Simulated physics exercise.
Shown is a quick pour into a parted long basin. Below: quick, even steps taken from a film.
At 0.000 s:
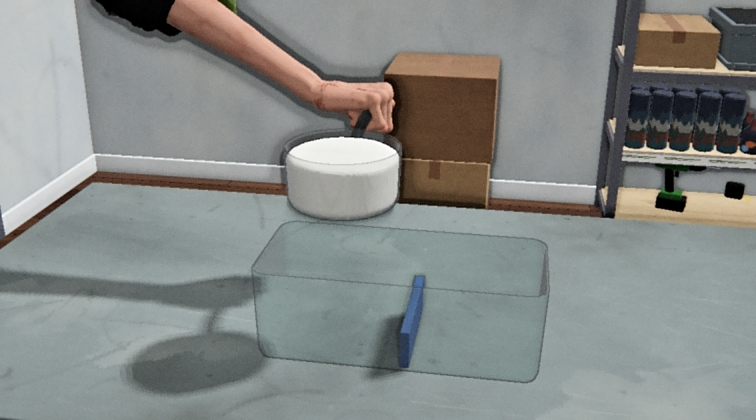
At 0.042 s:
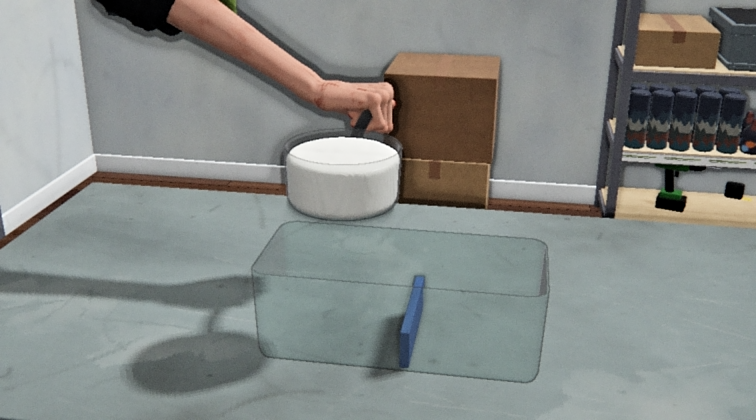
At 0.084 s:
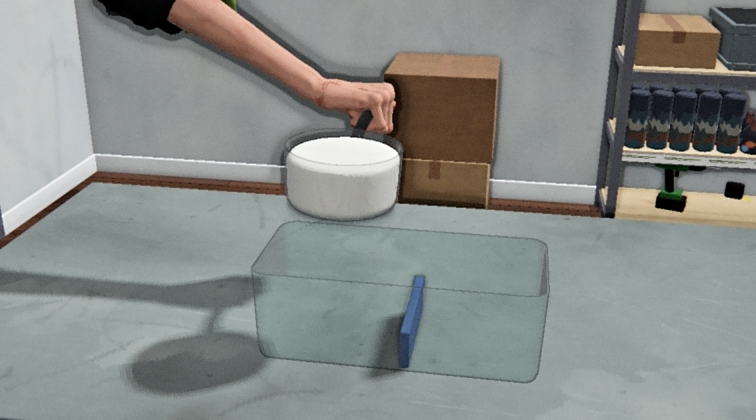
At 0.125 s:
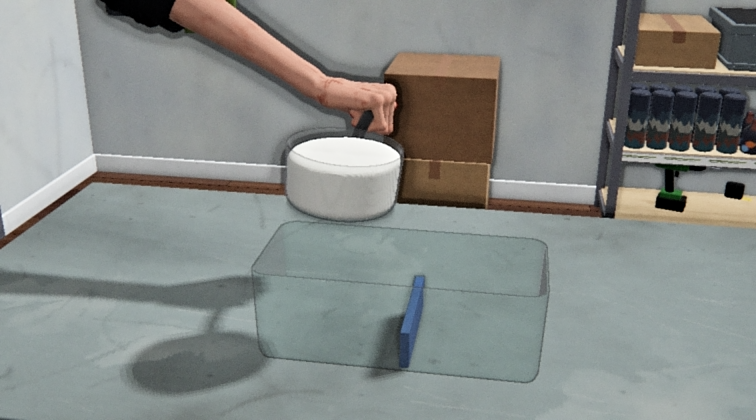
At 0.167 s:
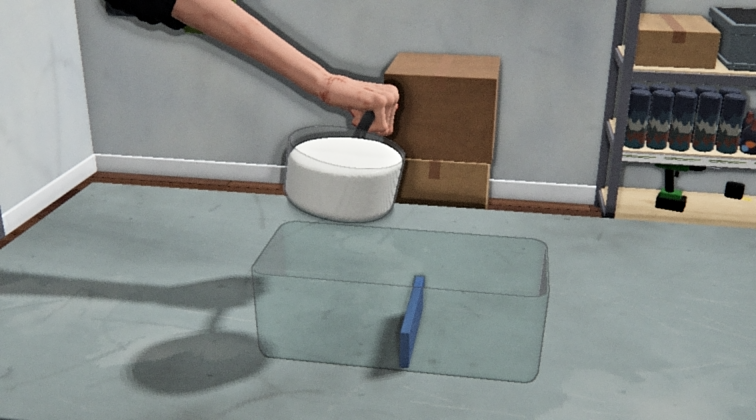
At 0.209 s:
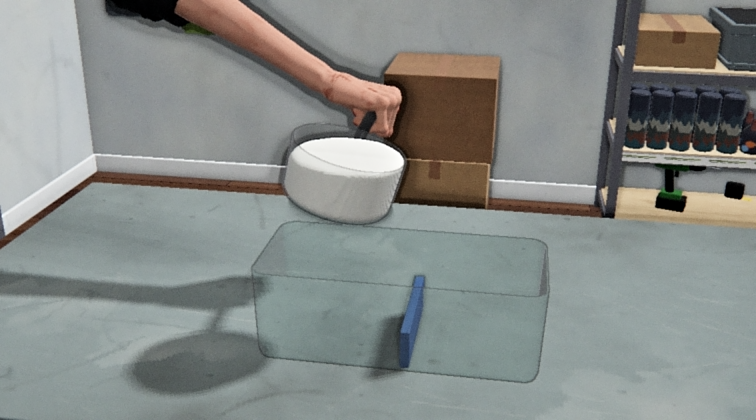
A hand slowly tilts a clear pot of milk rightward above a glass basin with a blue divider.
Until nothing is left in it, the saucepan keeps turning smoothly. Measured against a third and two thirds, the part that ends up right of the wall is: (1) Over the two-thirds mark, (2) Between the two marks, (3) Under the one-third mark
1, over the two-thirds mark.
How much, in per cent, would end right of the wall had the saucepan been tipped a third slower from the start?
Some 80 per cent.
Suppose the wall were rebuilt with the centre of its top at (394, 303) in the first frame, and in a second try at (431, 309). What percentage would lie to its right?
95 % and 65 %, roughly.
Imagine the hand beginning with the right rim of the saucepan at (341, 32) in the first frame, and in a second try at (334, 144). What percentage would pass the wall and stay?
It comes to about 50 %, followed by about 5 %.
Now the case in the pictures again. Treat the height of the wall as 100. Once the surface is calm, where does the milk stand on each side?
The left reaches some 10 %, the right about 60 %.
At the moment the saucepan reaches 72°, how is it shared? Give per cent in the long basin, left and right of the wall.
The left part holds close to 0 per cent, the right part close to 20.
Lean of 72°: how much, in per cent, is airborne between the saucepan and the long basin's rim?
It's close to 30 %.
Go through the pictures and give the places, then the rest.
It leans 0°; its right rim is at (400, 151); the milk meets the walls at (290, 150) and (399, 157); the long basin's rim runs from (267, 246) to (547, 269); the wall's top is at (413, 304), in the first frame.
It leans 1°; its right rim is at (400, 151); the milk meets the walls at (290, 150) and (399, 158), in the second frame.
It leans 2°; its right rim is at (401, 153); the milk meets the walls at (291, 149) and (400, 158), in the third frame.
It leans 5°; its right rim is at (402, 156); the milk meets the walls at (291, 149) and (400, 158), in the fourth frame.
It leans 9°; its right rim is at (403, 160); the milk meets the walls at (292, 149) and (402, 159), in the fifth frame.
It leans 14°; its right rim is at (405, 165); the milk meets the walls at (292, 150) and (404, 161), in the sixth frame.
A moment on, the saucepan is tipped part way and 50 per cent is still to pour, 0 is left of the wall and 18 right of it.
Next, the saucepan is tipped on its side and 10 per cent is still to pour, 8 is left of the wall and 76 right of it.
Then the saucepan is tipped right over and 1 per cent is still to pour, 17 is left of the wall and 80 right of it.
Later the saucepan is tipped right over and 0 per cent is still to pour, 19 is left of the wall and 81 right of it.
In the end 19 per cent lies left of the wall, 81 right of it and 0 outside.
